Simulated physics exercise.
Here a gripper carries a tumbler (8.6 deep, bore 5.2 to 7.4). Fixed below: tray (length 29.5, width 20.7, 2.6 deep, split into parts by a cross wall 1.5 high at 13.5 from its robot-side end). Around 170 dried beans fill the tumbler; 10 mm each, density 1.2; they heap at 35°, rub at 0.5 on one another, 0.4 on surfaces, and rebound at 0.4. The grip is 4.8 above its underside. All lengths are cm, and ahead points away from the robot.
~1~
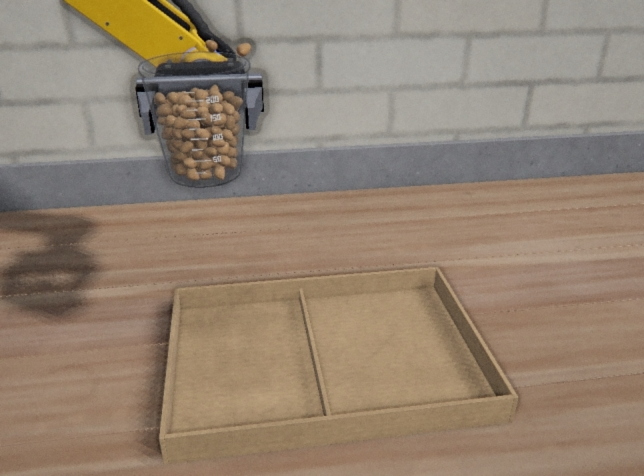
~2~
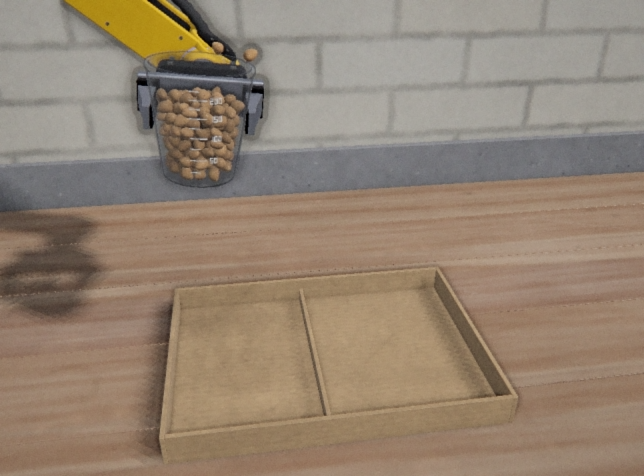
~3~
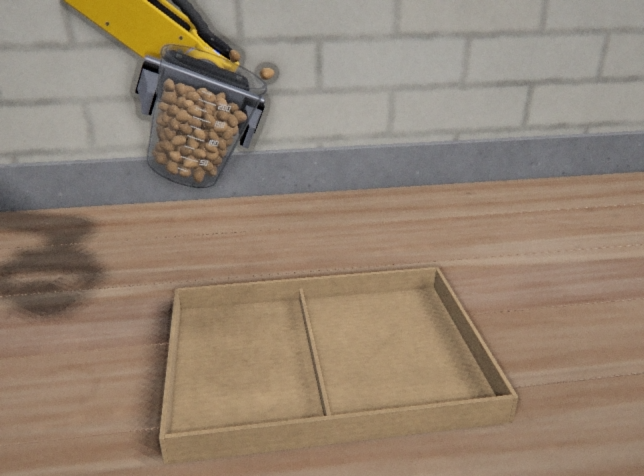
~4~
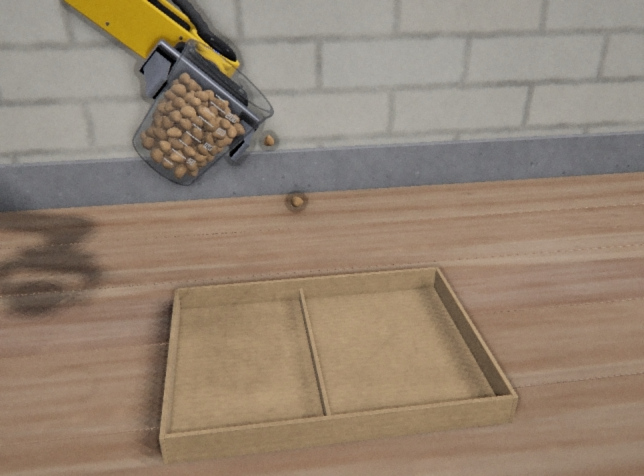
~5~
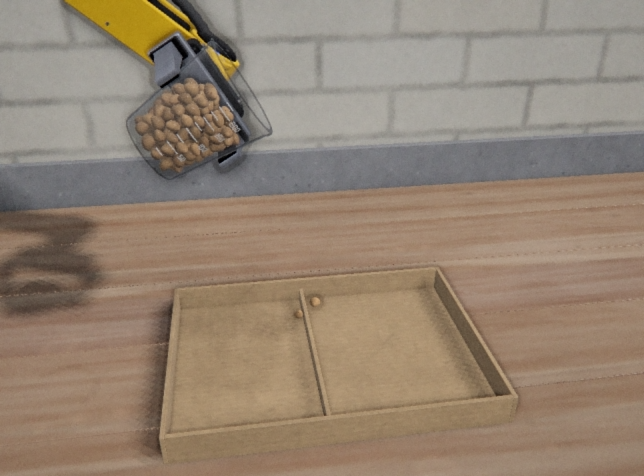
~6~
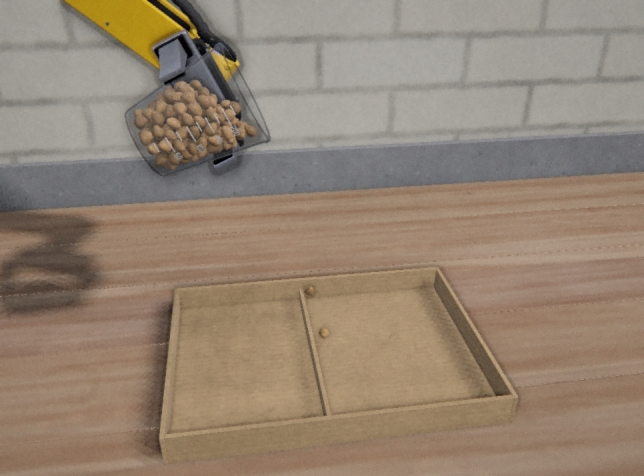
To begin with, a yellow robotic arm holds a clear tumbler full of brown beans upright, above and left of an empty two-part tray on a wooden table. The arm steadily tilts the tumbler to the right, and two beans drop into the tray while the rest stay inside.
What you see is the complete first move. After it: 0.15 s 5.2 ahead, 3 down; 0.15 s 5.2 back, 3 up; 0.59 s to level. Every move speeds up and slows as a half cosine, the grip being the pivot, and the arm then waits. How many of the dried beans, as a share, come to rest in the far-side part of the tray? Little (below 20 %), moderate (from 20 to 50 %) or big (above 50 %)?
A little share, below 20 %, ends in the far-side part of the tray.
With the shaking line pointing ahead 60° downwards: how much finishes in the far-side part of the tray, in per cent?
About 0 per cent.
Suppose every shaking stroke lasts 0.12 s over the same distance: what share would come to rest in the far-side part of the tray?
Then about 10 per cent.
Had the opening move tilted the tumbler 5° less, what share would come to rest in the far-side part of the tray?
Then about 0 per cent.
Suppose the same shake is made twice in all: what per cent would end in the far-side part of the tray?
Then about 5 per cent.
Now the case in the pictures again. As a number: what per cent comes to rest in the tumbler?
Some 90 per cent.
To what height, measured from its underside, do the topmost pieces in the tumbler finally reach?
About 8.5 cm.
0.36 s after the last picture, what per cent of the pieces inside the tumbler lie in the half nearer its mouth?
Some 40 per cent.
Then, 0.36 s on, tilted 64° forward, highest piece 27 above the table; 160 in the tumbler, 2 in the far-side part, 12 in flight or on a rim.
Then, 0.71 s on, tilted 14° forward, highest piece 29 above the table; 158 in the tumbler, 10 in the far-side part, 5 in the robot-side part, 1 on the table or floor.
Then, 1.09 s on, level, highest piece 30 above the table; 158 in the tumbler, 10 in the far-side part, 5 in the robot-side part, 1 on the table or floor.
Then, 2.14 s on, level, highest piece 30 above the table; 158 in the tumbler, 10 in the far-side part, 5 in the robot-side part, 1 on the table or floor.
In the end, 158 in the tumbler, 10 in the far-side part, 5 in the robot-side part, 1 on the table or floor. That is 6 % in the far-side part of the tray.
